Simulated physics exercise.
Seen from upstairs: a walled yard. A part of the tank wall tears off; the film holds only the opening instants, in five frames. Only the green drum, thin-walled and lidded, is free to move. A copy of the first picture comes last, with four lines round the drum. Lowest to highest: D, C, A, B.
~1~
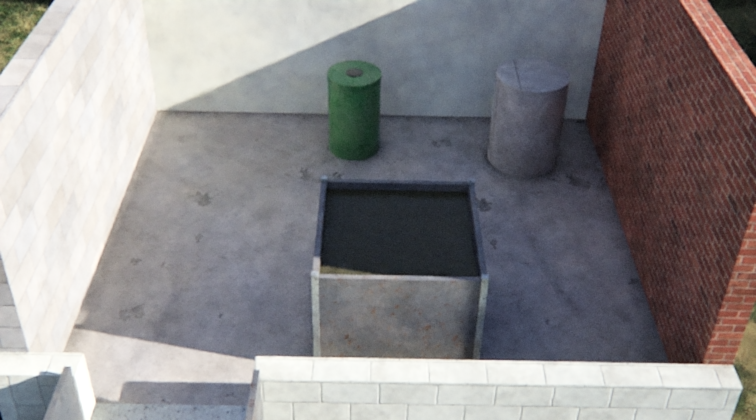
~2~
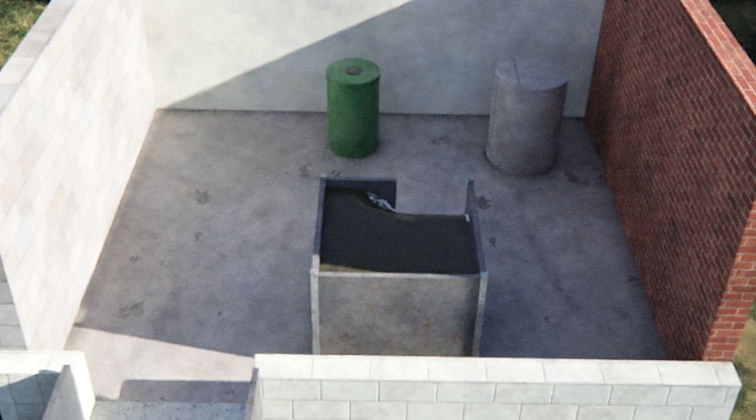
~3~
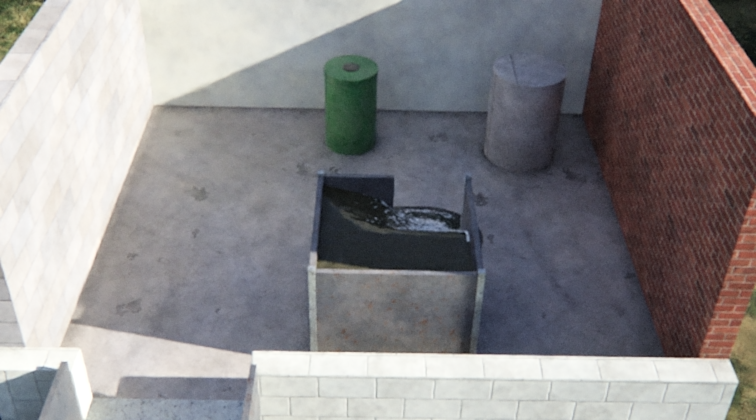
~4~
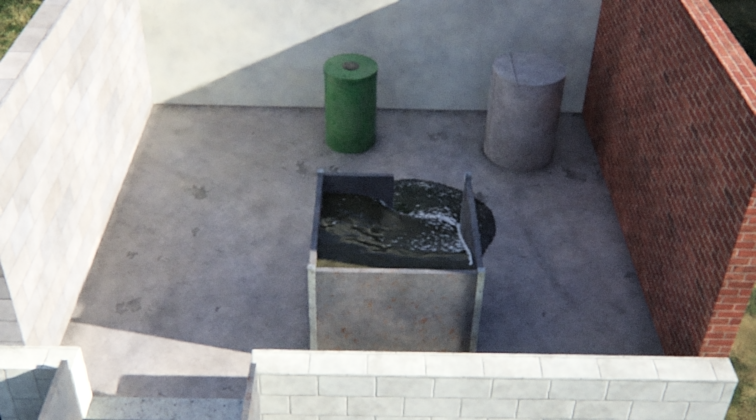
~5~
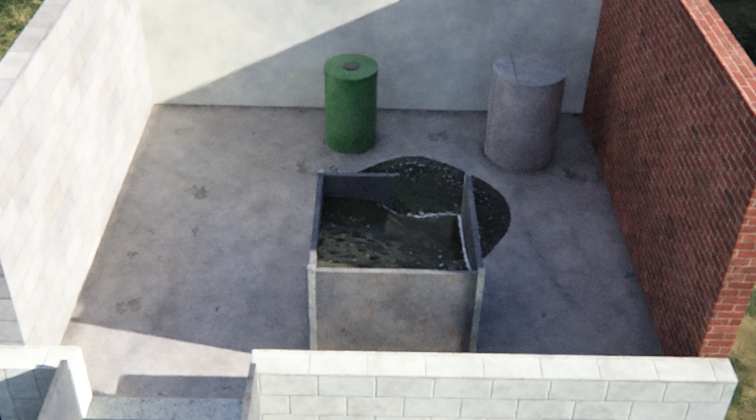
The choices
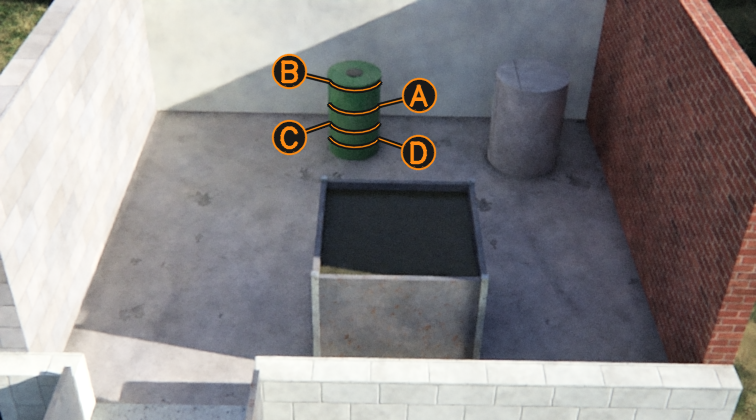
Dark water poured out through a gap that opened in the back wall of a full tank and spread over the yard floor behind it, while the green drum and the grey one stayed standing.
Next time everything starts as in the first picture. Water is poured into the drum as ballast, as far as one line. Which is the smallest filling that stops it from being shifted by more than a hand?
C will do.
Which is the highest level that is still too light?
D.
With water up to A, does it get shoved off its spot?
No.
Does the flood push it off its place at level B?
No, that is safe.
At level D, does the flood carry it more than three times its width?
No.
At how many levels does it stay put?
Three.
On the marked copy, A at (354, 113); B at (354, 90); C at (354, 132); D at (353, 147); from the bottom up D, C, A, B.
With A, it does not move.
With B, it does not move.
With C, it does not move.
With D, it is pushed about twice its own width away.
